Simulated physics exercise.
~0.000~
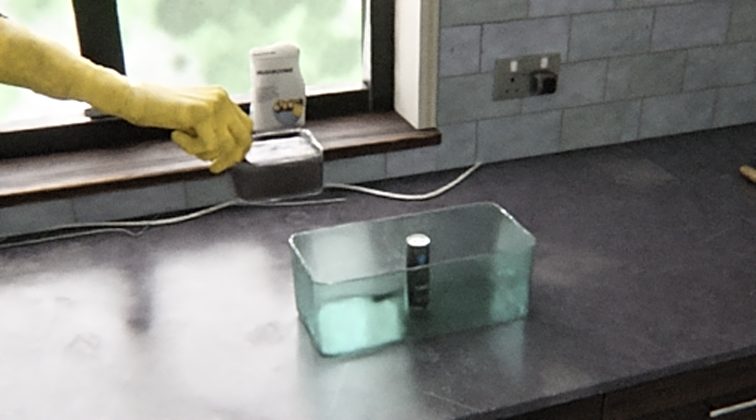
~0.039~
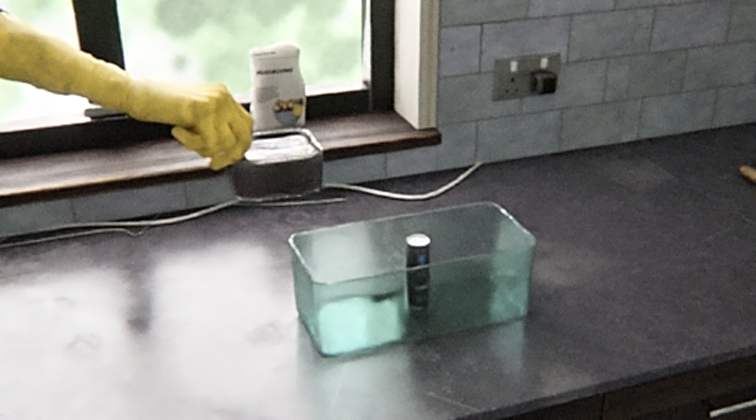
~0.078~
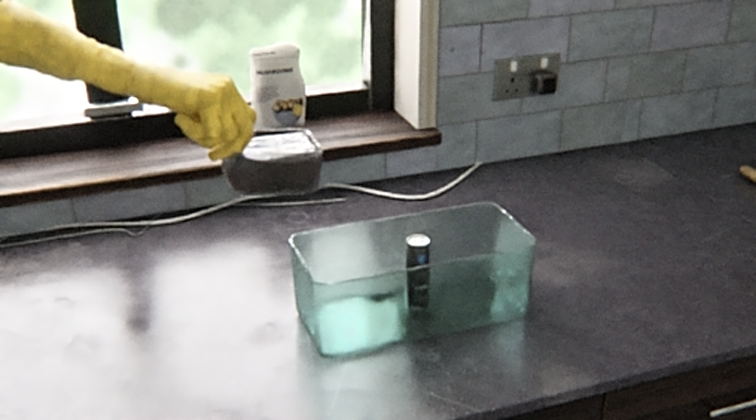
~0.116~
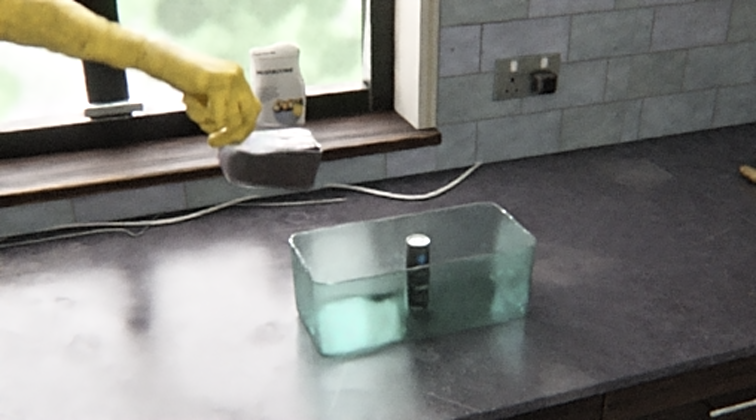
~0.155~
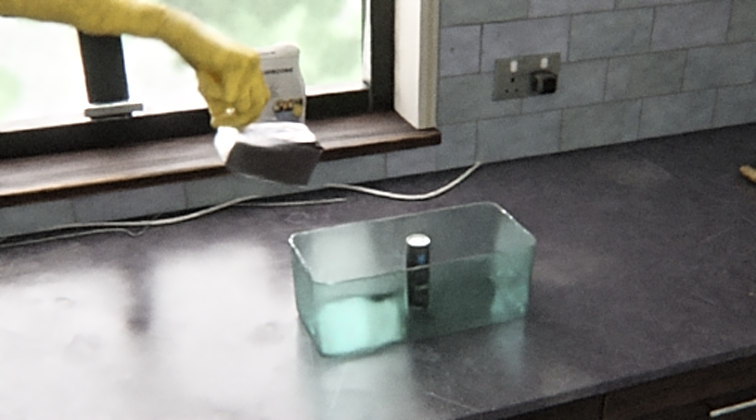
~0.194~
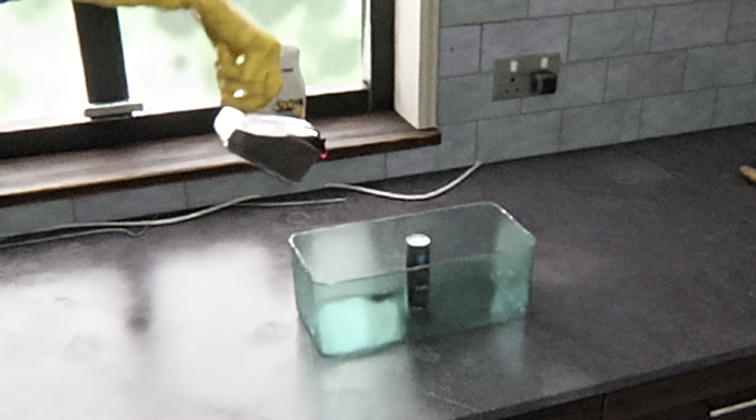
A yellow-gloved hand lifts and tilts an oblong tub beside a basin holding a tin.
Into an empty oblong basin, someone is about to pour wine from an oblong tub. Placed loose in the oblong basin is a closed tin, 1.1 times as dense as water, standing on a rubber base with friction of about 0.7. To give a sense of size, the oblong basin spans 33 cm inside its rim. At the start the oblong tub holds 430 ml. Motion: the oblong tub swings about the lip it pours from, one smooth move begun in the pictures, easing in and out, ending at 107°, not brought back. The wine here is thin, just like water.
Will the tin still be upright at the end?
No, my bet is it won't last.
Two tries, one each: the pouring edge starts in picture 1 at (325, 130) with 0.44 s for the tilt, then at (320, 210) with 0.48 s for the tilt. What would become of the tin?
The tin stays vertical the first time and stays vertical the second time.
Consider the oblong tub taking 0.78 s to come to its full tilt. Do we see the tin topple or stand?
Well, the tin simply holds firm.
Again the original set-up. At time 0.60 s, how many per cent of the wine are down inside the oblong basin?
Near 84 per cent of the total.
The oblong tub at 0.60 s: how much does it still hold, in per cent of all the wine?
2 in a hundred, give or take.
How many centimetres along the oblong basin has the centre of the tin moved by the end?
7.5 cm.
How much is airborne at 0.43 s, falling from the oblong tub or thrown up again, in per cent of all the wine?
70 per cent.
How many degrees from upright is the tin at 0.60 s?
5°.
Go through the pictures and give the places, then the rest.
In the first picture, it leans 0°; its right rim is at (315, 142); the wine meets the walls at (229, 157) and (313, 145); the oblong basin's rim runs from (302, 261) to (515, 223); the tin's top is at (418, 244).
In the second picture, it leans 2°; its right rim is at (315, 142); the wine meets the walls at (229, 156) and (312, 144).
In the third picture, it leans 7°; its right rim is at (315, 142); the wine meets the walls at (228, 153) and (312, 141).
In the fourth picture, it leans 15°; its right rim is at (314, 142); the wine meets the walls at (226, 147) and (313, 137); 1 per cent is over the edge.
In the fifth picture, it leans 25°; its right rim is at (314, 142); the wine meets the walls at (225, 137) and (311, 137); 4 per cent is over the edge.
In the sixth picture, it leans 38°; its right rim is at (313, 143); the wine meets the walls at (224, 123) and (306, 131); 8 per cent is over the edge.
Then, 0.43 s in, the tilt is 104° and 22 per cent is still to pour; the tin stands where it began.
Then, 0.60 s in, the tilt is 107° and 2 per cent is still to pour; the tin leans 6°.
Then, 0.78 s in, the tilt is 107° and 0 per cent is still to pour; the tin leans 39°.
Then, 0.98 s in, the tilt is 107° and 0 per cent is still to pour; the tin lies on its side.
Finally, the tin lies on its side.
